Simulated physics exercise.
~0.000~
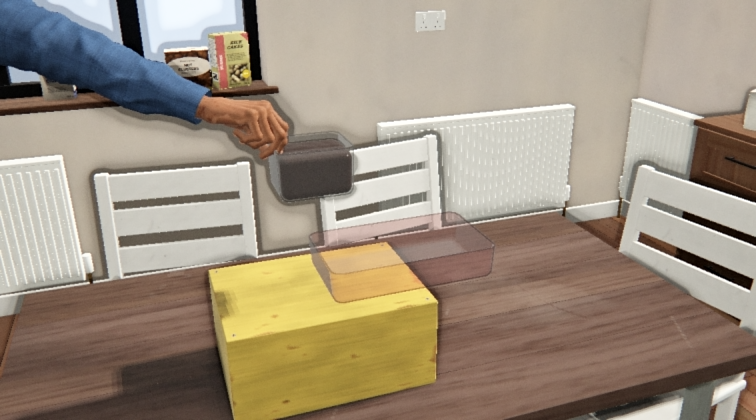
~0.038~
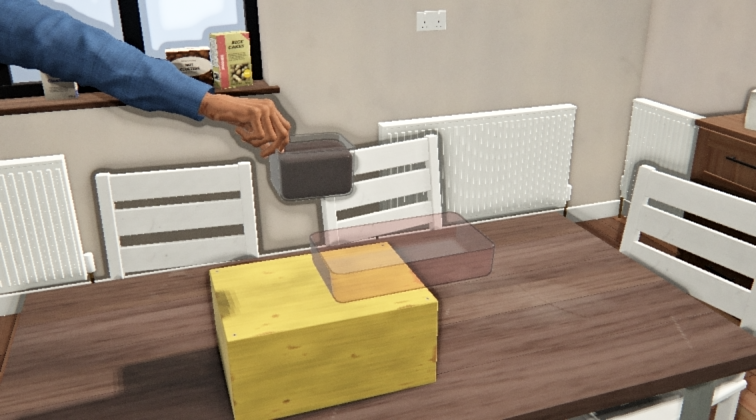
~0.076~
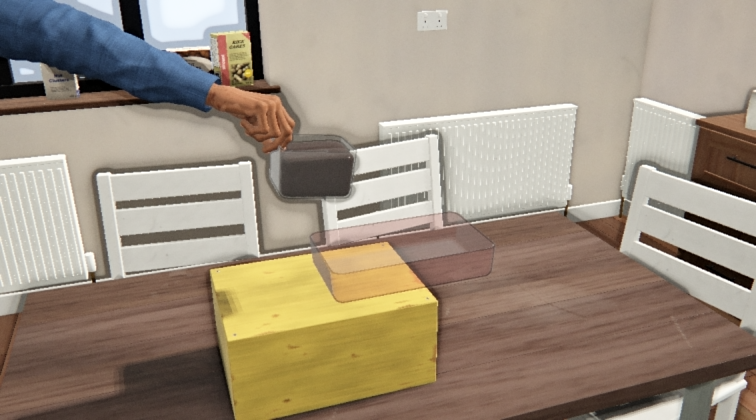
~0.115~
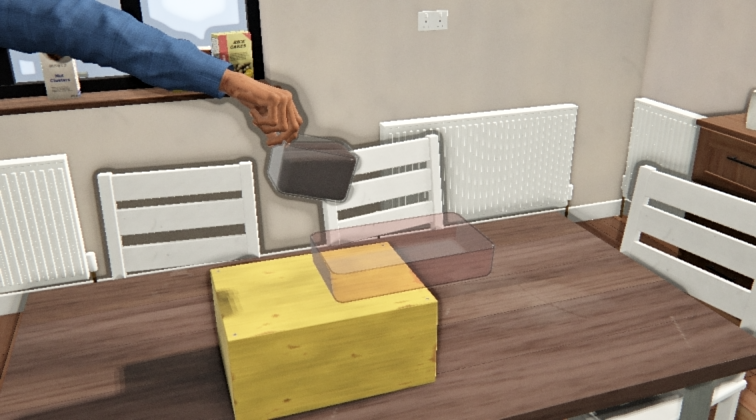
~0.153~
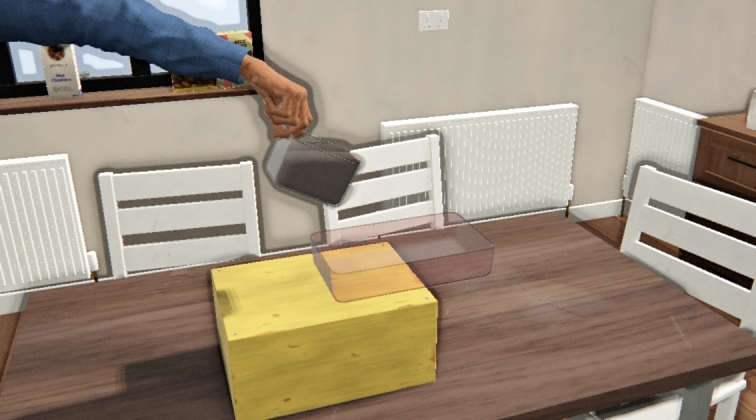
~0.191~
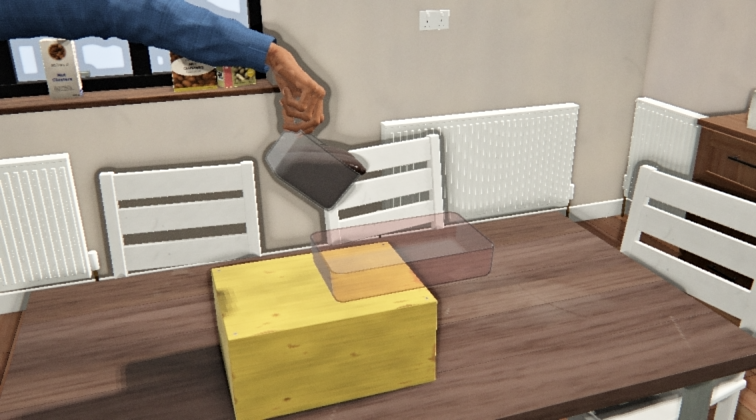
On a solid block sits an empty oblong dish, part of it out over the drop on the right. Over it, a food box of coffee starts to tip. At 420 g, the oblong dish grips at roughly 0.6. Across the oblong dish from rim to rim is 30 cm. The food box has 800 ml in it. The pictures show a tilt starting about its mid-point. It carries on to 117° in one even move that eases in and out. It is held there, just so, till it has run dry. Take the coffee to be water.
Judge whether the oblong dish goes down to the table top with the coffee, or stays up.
It goes down with the coffee.
By 0.43 s the tilt is 114° and 17 per cent is still to pour; the oblong dish lies level with 35 per cent in it.
By 0.60 s the tilt is 117° and 2 per cent is still to pour; the oblong dish lies level with 71 per cent in it.
By 0.77 s the tilt is 117° and 0 per cent is still to pour; the oblong dish leans 5° with 80 per cent in it.
By 0.97 s the tilt is 117° and 0 per cent is still to pour; the oblong dish leans 24° with 86 per cent in it.
At rest the oblong dish leans 180° with 0 per cent in it.
